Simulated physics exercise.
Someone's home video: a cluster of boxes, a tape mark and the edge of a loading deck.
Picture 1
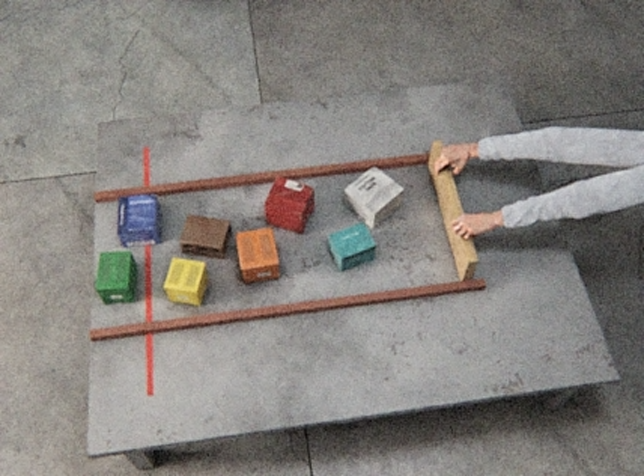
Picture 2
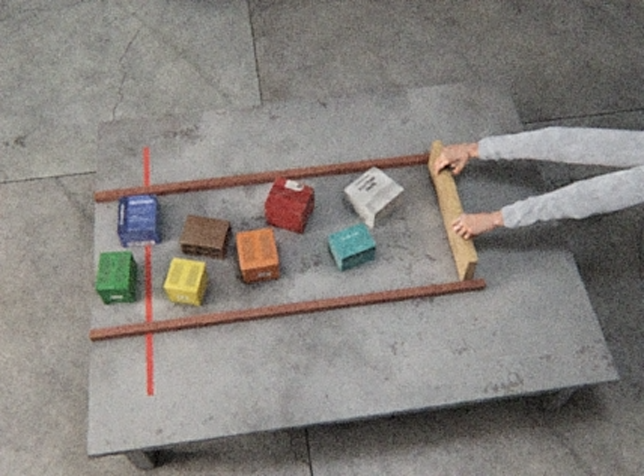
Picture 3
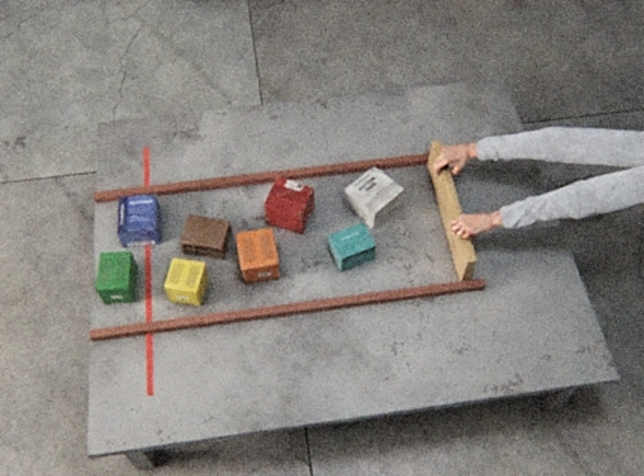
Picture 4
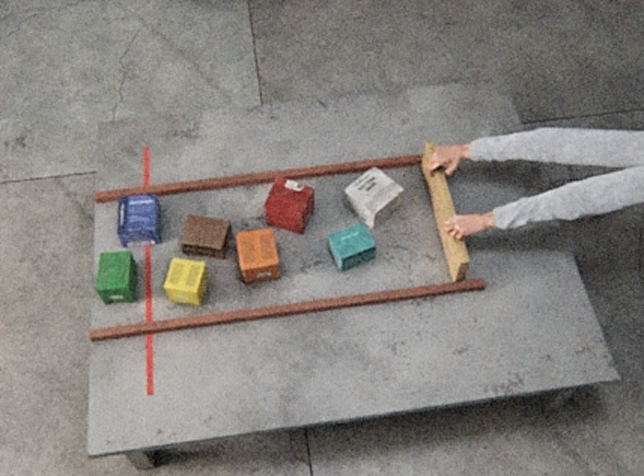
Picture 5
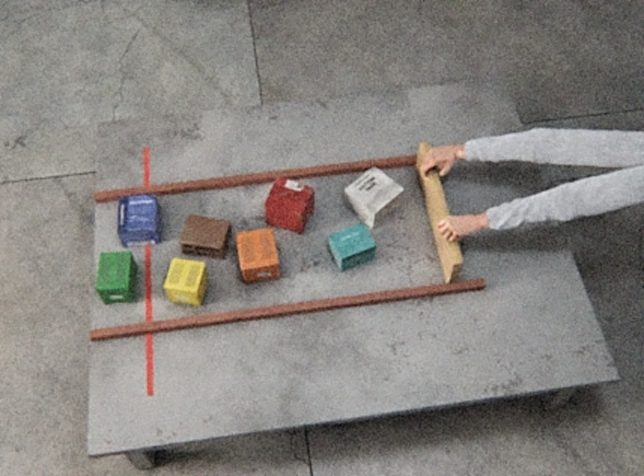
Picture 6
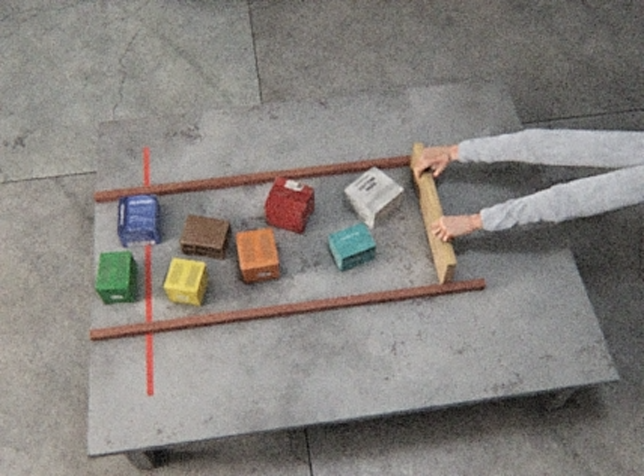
On a gray deck with a red tape line, two hands slid a wooden plank a short way left between two rails, toward a cluster of colored boxes that stayed still.
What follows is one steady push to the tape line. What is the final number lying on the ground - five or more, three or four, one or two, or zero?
The tally of those that come down is above four.
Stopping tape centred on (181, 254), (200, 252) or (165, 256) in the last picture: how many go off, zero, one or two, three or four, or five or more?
In the order of the places given: Either three or four; one to two; 3 or 4.
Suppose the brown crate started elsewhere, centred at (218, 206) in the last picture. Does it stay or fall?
Placed like that, it leaves the surface.
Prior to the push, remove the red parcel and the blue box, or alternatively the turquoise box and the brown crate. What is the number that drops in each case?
The number fallen is 4, and in the other try 3.
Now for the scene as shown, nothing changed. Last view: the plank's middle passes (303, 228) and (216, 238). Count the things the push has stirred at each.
5 and 8.
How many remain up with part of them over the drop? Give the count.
Count of overhanging things: 0.
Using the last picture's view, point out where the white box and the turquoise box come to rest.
Roughly at (123, 214) and at (127, 272), in that order.
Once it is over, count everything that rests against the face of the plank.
Contact count: 2.
Soon after, none off yet; green tote at rest near (118, 278); blue box at rest near (140, 221); yellow tote at rest near (187, 282).
In the end, the number that fall off is five or more; gone, red parcel, orange tote, brown crate, yellow tote, blue box and green tote.
